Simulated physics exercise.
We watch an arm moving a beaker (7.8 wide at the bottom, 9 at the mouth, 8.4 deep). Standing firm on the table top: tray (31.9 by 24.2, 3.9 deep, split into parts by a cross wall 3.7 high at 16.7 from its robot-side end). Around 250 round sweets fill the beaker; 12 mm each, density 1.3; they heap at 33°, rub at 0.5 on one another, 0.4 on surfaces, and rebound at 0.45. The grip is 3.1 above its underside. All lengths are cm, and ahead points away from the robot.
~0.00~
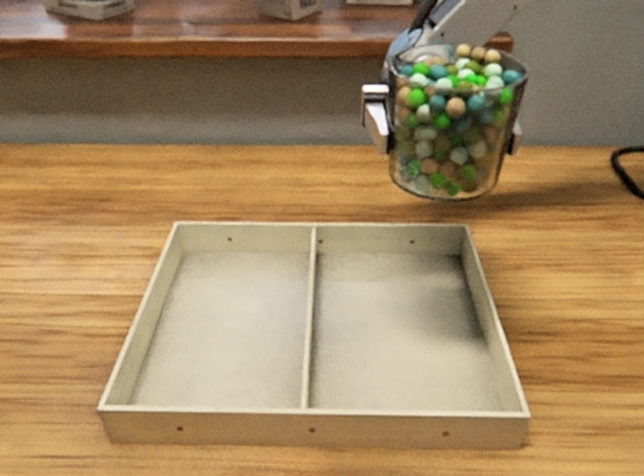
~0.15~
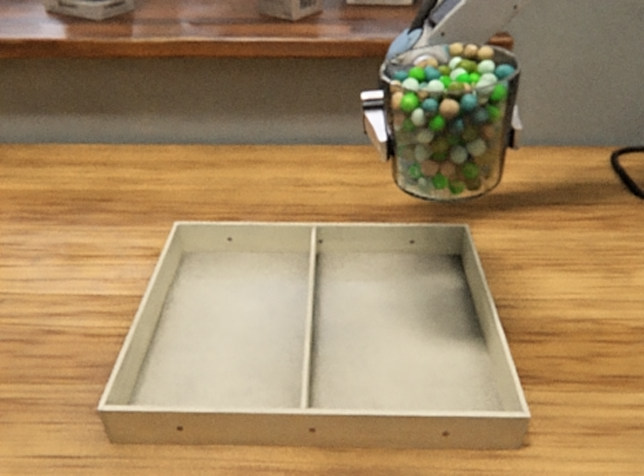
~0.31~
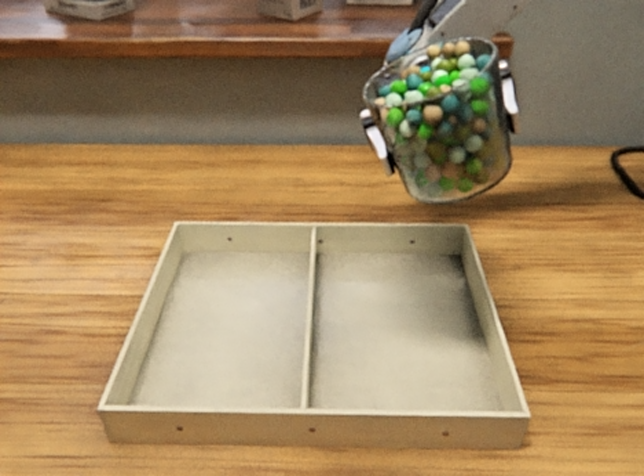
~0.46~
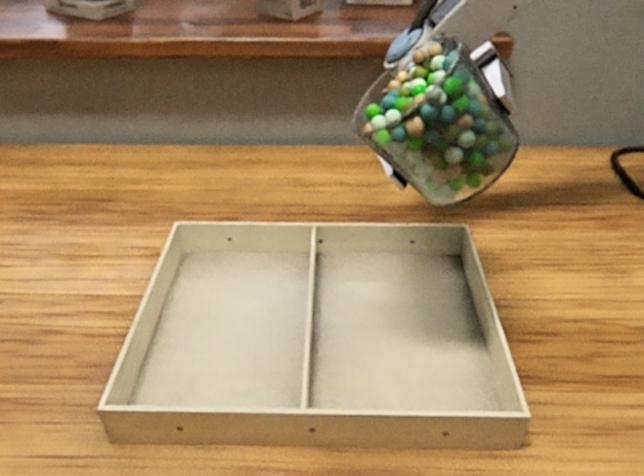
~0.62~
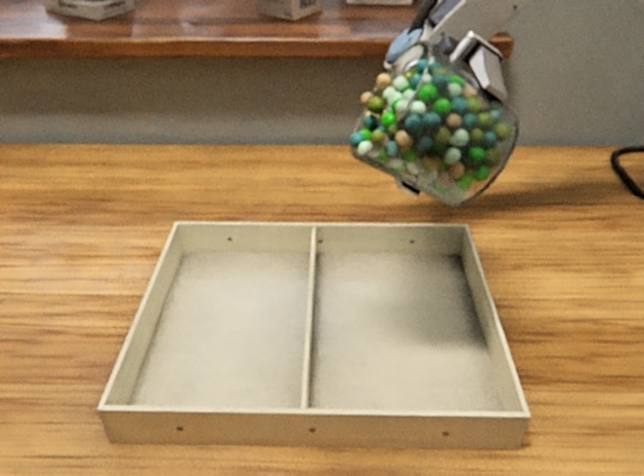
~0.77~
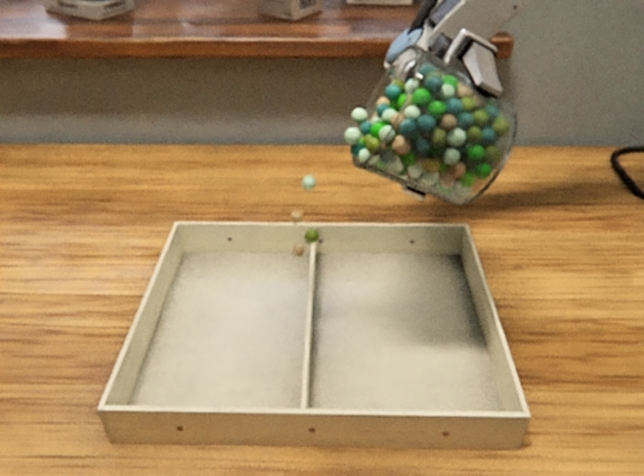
A clear beaker heaped with green, blue, white and tan balls, held upright by a robotic arm, starts to tilt left above a wooden table with a divided, empty tray. It leans steadily further, the balls shifting toward its mouth, until a few drop from the rim toward the tray's divider.
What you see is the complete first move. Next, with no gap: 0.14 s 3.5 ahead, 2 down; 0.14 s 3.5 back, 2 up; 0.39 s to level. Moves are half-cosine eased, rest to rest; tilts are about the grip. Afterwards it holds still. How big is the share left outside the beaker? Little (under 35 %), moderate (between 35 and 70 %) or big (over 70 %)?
Share outside the beaker: Little (under 35 %).
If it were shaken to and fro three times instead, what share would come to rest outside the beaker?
In that case some 30 per cent.
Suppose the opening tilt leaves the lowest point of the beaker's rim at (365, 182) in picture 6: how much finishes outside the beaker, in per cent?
About 50 per cent.
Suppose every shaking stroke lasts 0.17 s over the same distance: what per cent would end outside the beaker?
Then about 15 per cent.
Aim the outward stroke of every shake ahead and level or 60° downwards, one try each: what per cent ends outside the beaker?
Some 25 and 5 per cent.
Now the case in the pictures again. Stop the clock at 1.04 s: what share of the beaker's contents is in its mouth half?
Roughly 50 per cent.
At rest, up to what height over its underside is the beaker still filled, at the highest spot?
About 9.0 cm.
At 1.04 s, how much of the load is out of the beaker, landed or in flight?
Near 15 per cent so far.
After 1.04 s, tilted 63° forward, highest piece 24 above the table; 218 in the beaker, 6 in the far-side part, 26 in flight or on a rim.
After 1.31 s, tilted 17° forward, highest piece 26 above the table; 208 in the beaker, 29 in the far-side part, 12 in the robot-side part, 1 in flight or on a rim.
After 1.64 s, level, highest piece 26 above the table; 208 in the beaker, 30 in the far-side part, 12 in the robot-side part.
After 2.69 s, level, highest piece 26 above the table; 208 in the beaker, 30 in the far-side part, 12 in the robot-side part.
In the end, 208 in the beaker, 30 in the far-side part, 12 in the robot-side part. That is 17 % outside the beaker.
